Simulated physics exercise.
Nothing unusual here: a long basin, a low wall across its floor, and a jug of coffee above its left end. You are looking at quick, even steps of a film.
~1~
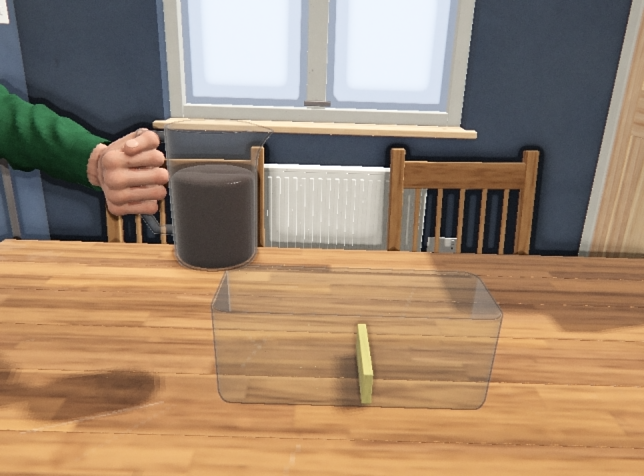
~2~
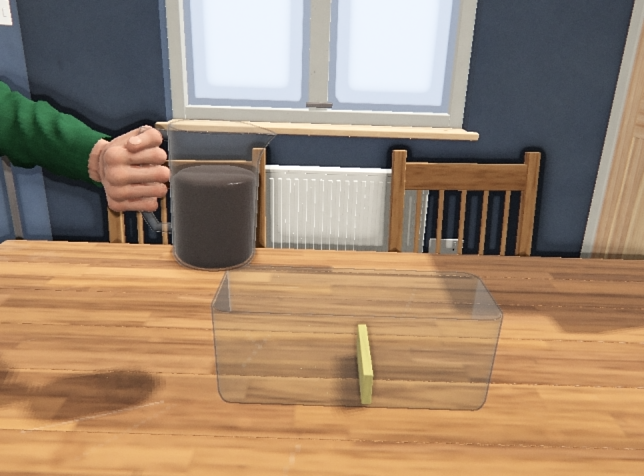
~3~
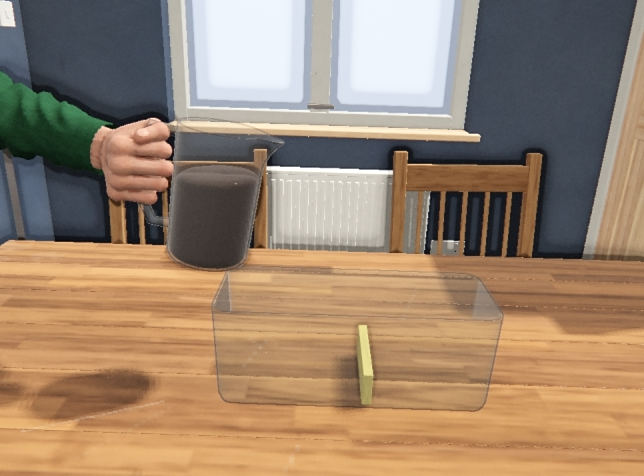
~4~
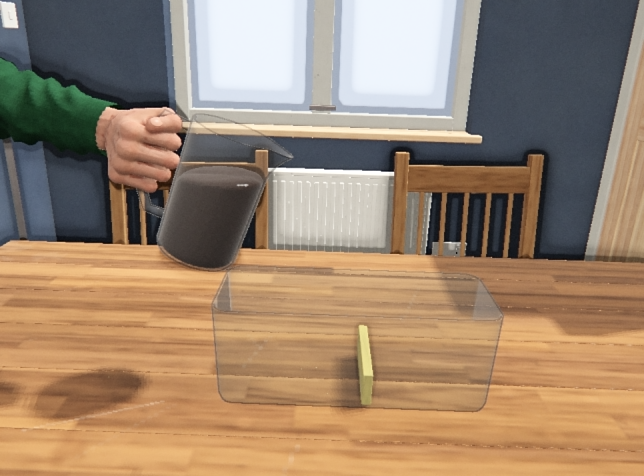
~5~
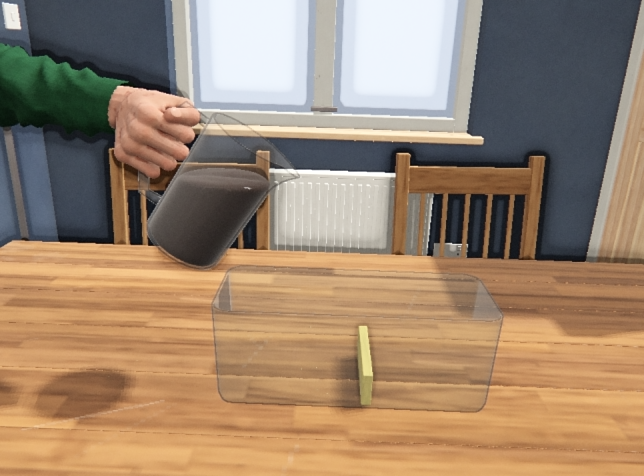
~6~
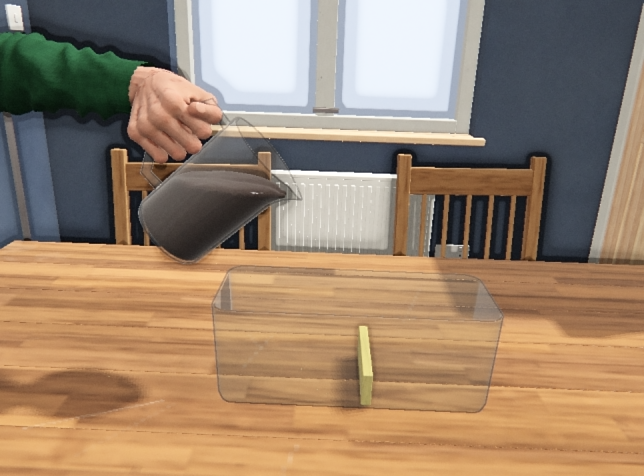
A hand tilts a clear jug of dark liquid rightward above a clear basin.
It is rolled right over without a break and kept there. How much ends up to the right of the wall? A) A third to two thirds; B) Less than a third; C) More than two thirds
Option B: Less than a third.
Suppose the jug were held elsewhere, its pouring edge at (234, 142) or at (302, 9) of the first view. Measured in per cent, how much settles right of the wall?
The first gives 10 %, the second 90 %.
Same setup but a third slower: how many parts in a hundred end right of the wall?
Roughly 5 percent.
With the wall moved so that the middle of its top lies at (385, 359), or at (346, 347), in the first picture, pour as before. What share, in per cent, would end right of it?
About 15 % for the first and about 25 % for the second.
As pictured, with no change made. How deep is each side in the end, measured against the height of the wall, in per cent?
Once still, it is 70 % on the left and 10 % on the right.
A moment on, the jug is tipped on its side and 75 per cent is still to pour, 10 is left of the wall and 0 right of it.
Next, the jug is tipped right over and 31 per cent is still to pour, 52 is left of the wall and 1 right of it.
Then the jug is tipped right over and 10 per cent is still to pour, 79 is left of the wall and 3 right of it.
Later the jug is tipped right over and 2 per cent is still to pour, 90 is left of the wall and 4 right of it.
In the end 90 per cent lies left of the wall, 7 right of it and 3 outside.
